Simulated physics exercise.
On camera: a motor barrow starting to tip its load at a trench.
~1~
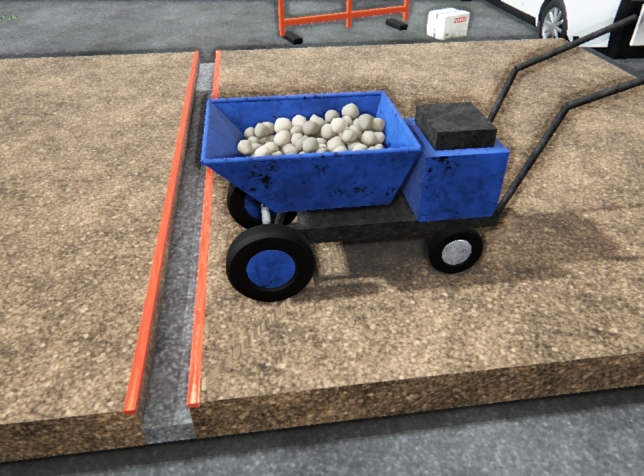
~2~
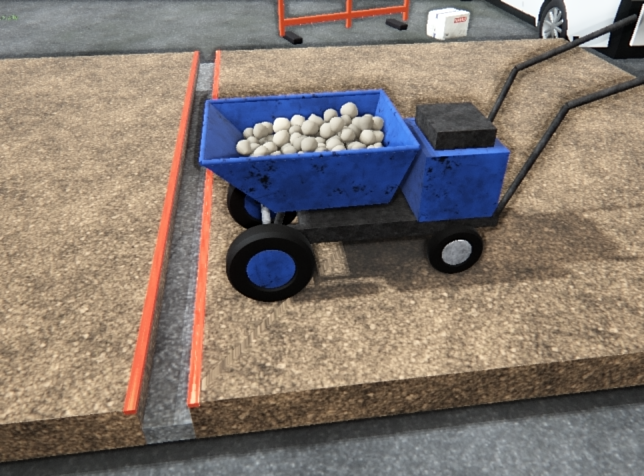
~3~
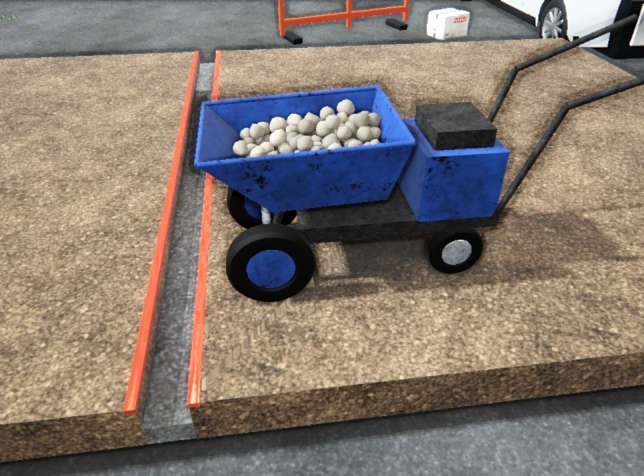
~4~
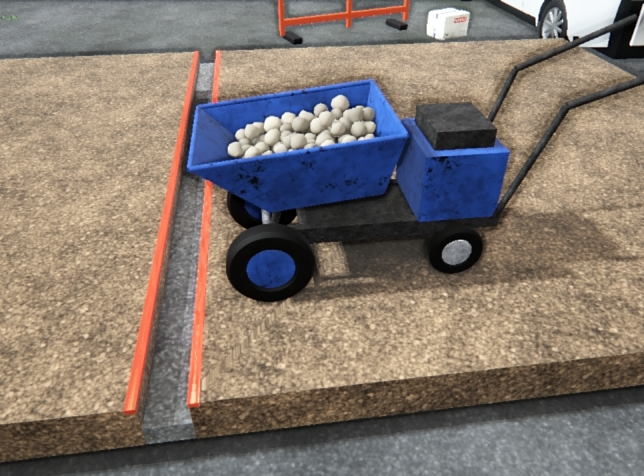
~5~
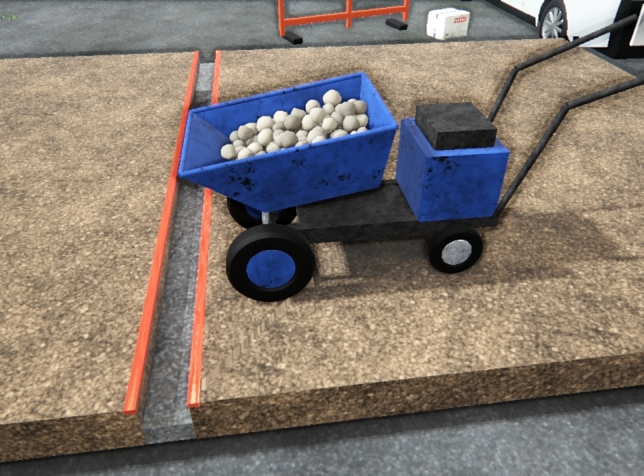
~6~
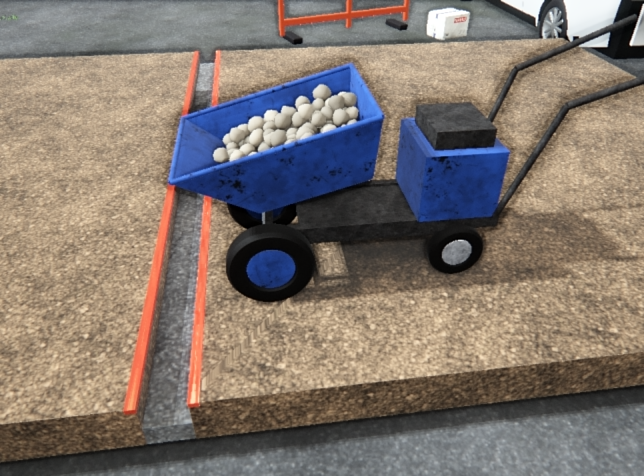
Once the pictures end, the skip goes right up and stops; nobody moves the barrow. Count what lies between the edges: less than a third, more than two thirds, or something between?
It catches less than a third.
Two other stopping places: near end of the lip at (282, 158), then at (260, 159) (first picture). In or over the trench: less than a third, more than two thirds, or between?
One: The middle third. Two: One to two thirds.
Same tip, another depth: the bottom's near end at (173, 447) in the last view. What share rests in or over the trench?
Close to 0 per cent.
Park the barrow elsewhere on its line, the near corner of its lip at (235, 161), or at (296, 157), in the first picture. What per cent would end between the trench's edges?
In turn 20 and 50 in a hundred.
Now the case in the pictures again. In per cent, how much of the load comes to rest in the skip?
Near 15 %.
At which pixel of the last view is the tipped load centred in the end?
At about (94, 269).
Just after the last frame, skip tipped steeply; every one in the skip.
A moment on, skip tipped right over; roughly two thirds in the skip; roughly a quarter beyond it; just a few falling.
Further on, skip tipped right over; roughly a quarter in the skip; the larger part beyond it.
When it is over, skip tipped right over; roughly a quarter in the skip; not one in or heaped over the trench; the larger part beyond it.
